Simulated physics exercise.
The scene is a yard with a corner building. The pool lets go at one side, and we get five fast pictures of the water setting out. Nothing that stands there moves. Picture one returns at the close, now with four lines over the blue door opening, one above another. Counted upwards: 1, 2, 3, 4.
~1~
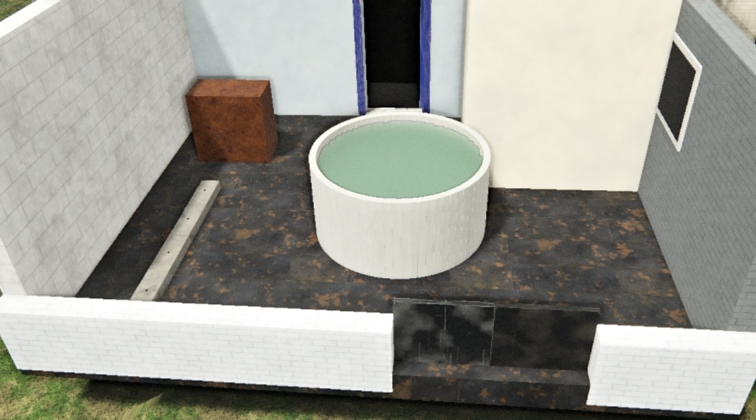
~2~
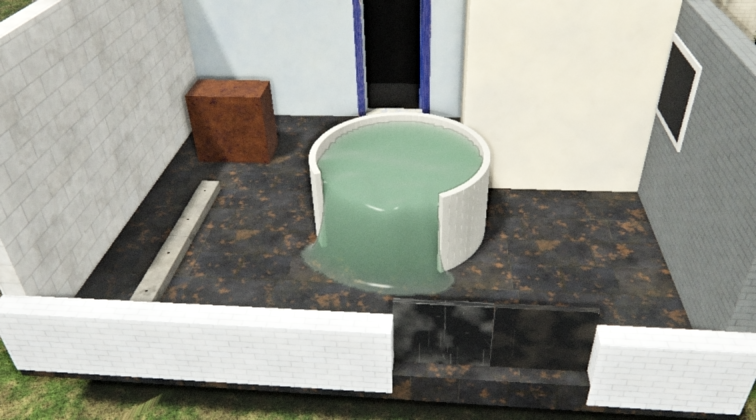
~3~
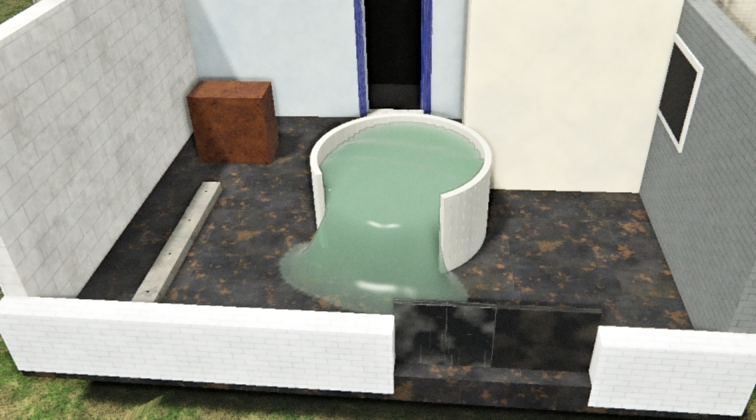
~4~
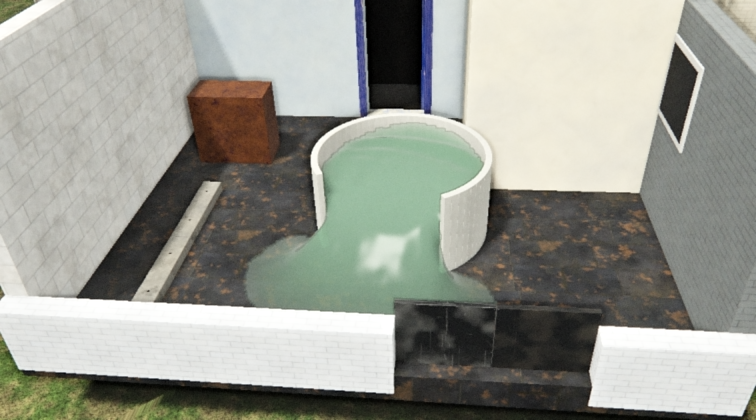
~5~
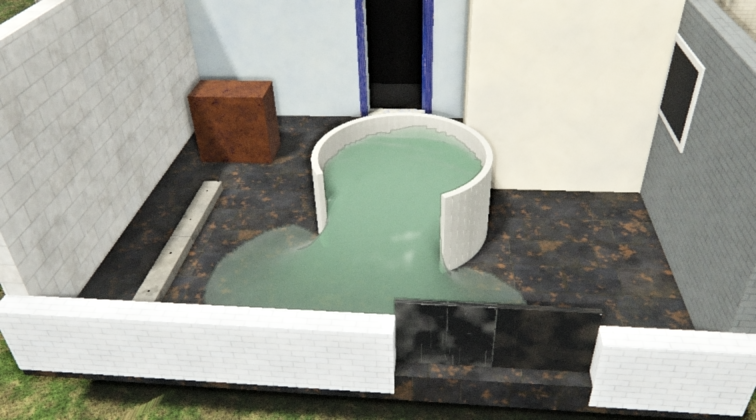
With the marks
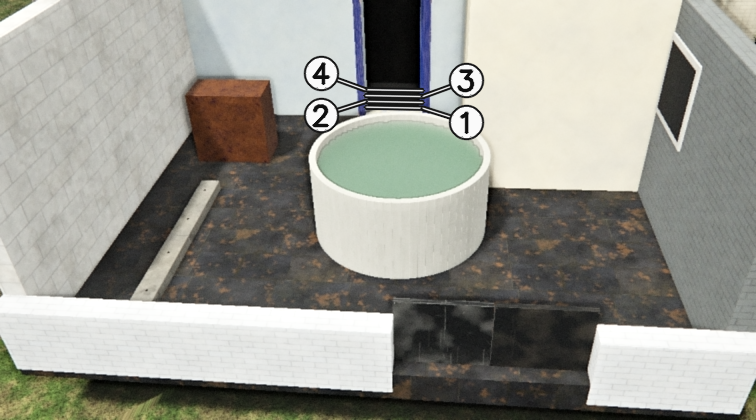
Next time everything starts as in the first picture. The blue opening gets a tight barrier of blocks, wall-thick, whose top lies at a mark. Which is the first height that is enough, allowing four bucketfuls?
It is 1.
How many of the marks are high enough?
All four.
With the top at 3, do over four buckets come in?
No, that is safe.
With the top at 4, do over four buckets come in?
No.
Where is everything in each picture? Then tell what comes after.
The first frame shows water in the pool at rest, its middle at (400, 158); foot of the blue doorway at (394, 116); shut gate at (493, 315).
The second frame shows front seen at (309, 249), 2 % of the ground wet.
The third frame shows front seen at (459, 298), 5 % of the ground wet.
The fourth frame shows front seen at (257, 267), 11 % of the ground wet.
The fifth frame shows front seen at (218, 286), 18 % of the ground wet.
On the marked copy, 1 at (394, 107); 2 at (394, 101); 3 at (394, 96); 4 at (393, 90); from the bottom up 1, 2, 3, 4.
With 1, a splash gets over, under a bucket.
With 2, nothing gets over.
With 3, nothing gets over.
With 4, nothing gets over.
